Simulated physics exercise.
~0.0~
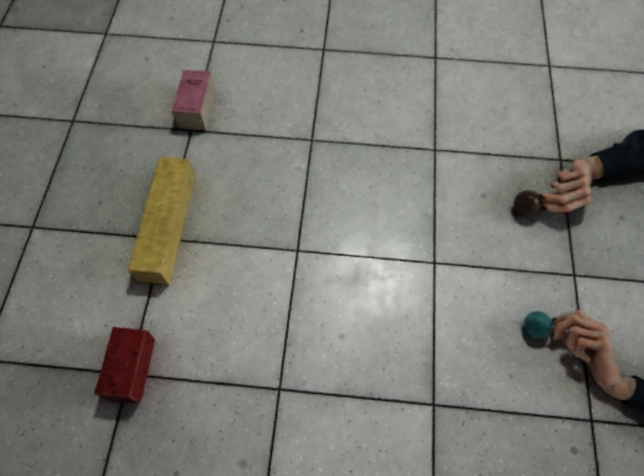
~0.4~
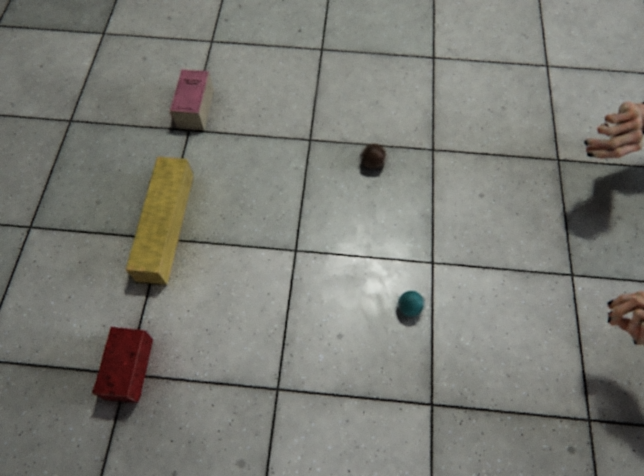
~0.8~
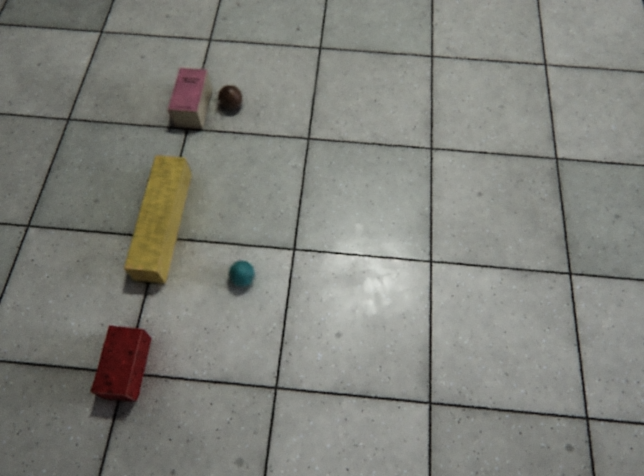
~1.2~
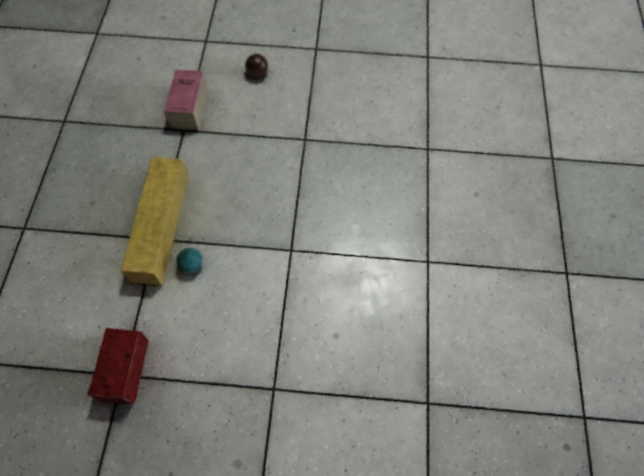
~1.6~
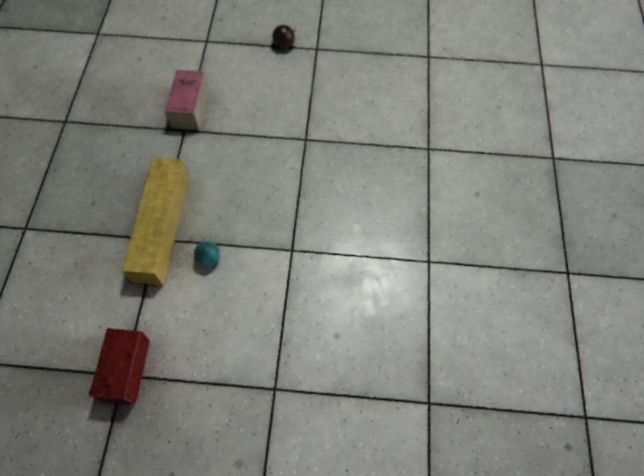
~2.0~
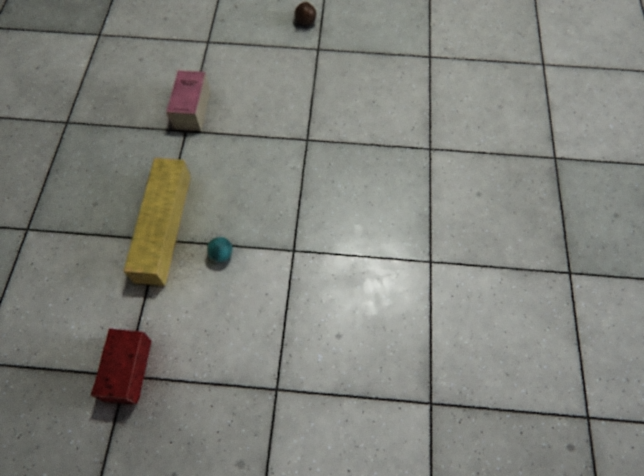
At first, two hands hold a small brown ball and a turquoise ball at the right of a grey tiled floor, facing a pink block, a yellow block and a red block lined up on the left. The hands let go and draw back as both balls roll left. The brown one angles upward to the pink block, while the turquoise one nears the yellow block. The brown ball then bounces away up and to the right, and the turquoise ball reaches the yellow block's lower end. Finally, the turquoise ball rebounds slightly rightward, while the brown one nears the top edge, and the blocks stay put.
